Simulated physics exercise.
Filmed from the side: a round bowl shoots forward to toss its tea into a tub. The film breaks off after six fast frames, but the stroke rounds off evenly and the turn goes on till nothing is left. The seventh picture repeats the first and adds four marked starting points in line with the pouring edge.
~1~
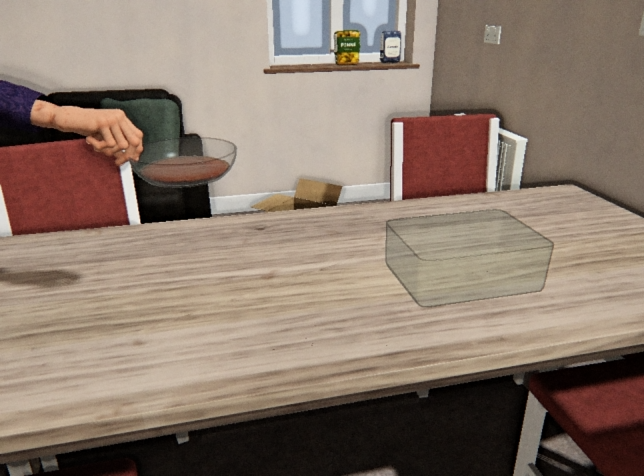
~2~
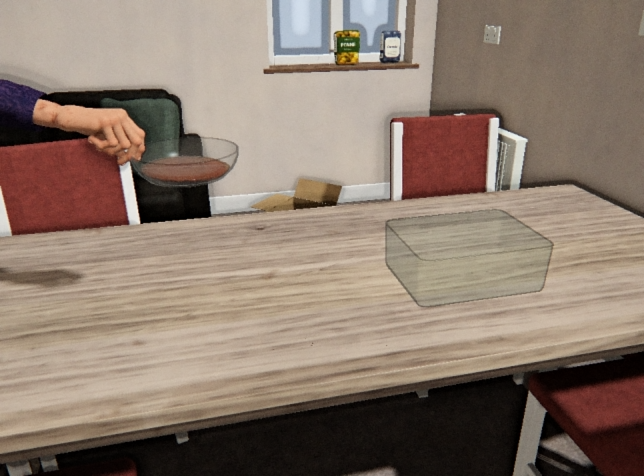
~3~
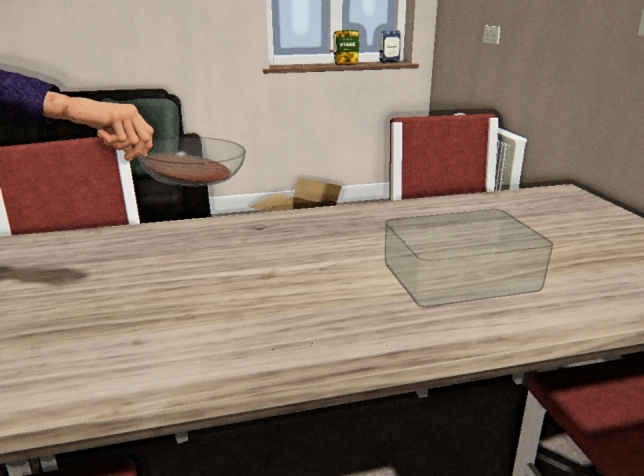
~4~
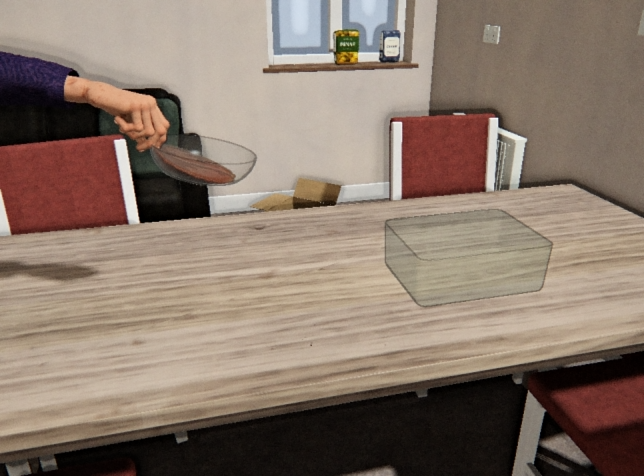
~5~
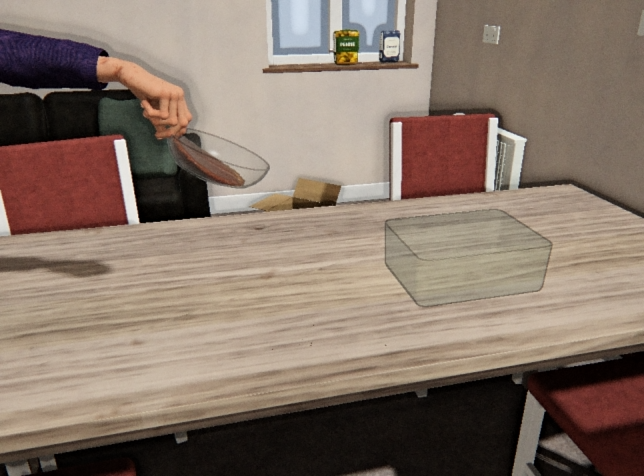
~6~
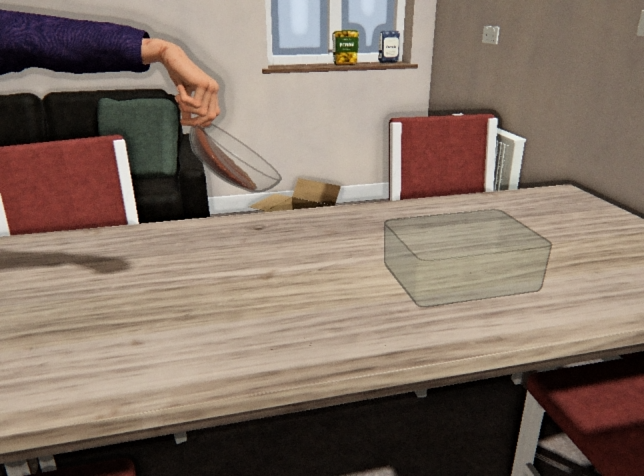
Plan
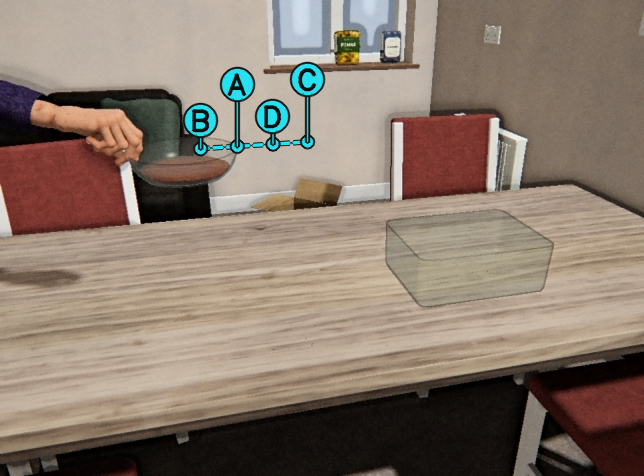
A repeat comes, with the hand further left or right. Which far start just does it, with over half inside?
Go for D.
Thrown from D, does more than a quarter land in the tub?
Yes, clearly.
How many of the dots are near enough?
Two of the four.
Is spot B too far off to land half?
Yes.
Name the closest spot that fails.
Spot A.
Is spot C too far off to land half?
No, not at all.
On the marked copy, A at (237, 146); B at (200, 148); C at (307, 141); D at (272, 144).
Choosing A, about 21 % lands in the tub, 72 % falls short and 7 % goes beside or beyond.
Choosing B, about 0 % lands in the tub, 96 % falls short and 4 % goes beside or beyond.
Choosing C, about 78 % lands in the tub, 5 % falls short and 17 % goes beside or beyond.
Choosing D, about 78 % lands in the tub, 8 % falls short and 14 % goes beside or beyond.
